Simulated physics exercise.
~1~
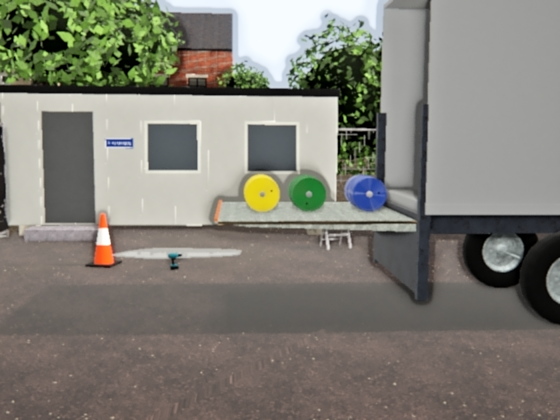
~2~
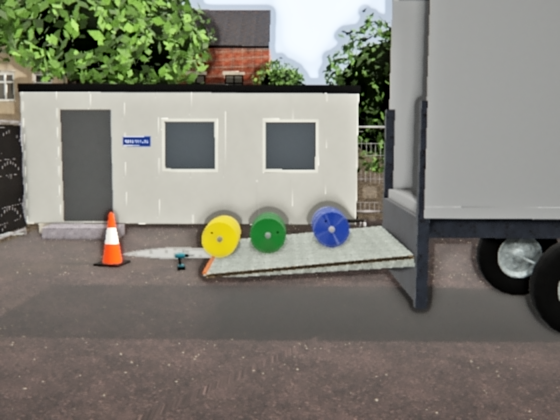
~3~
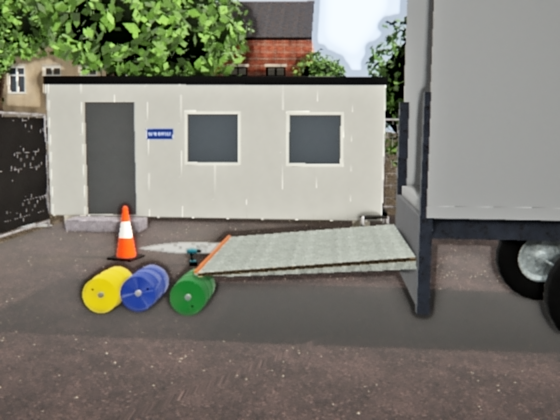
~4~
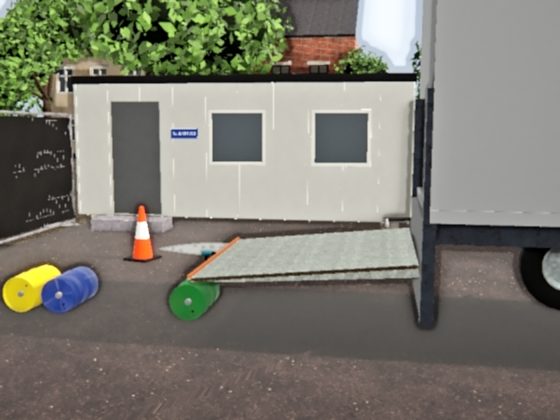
The clip opens on a lorry's raised tail lift beside a pale cabin, with a yellow, a green and a blue keg lined up on the plate and an orange cone standing nearby. The plate sinks and tilts down to the left, and all three kegs roll towards its edge, yellow leading. Yellow goes over the roll stop first, and the green and blue ones leave the plate too. Blue ends up ahead of green, following yellow leftwards across the tarmac. Finally, yellow and blue are close together at far left, while green sits by the empty plate's edge.
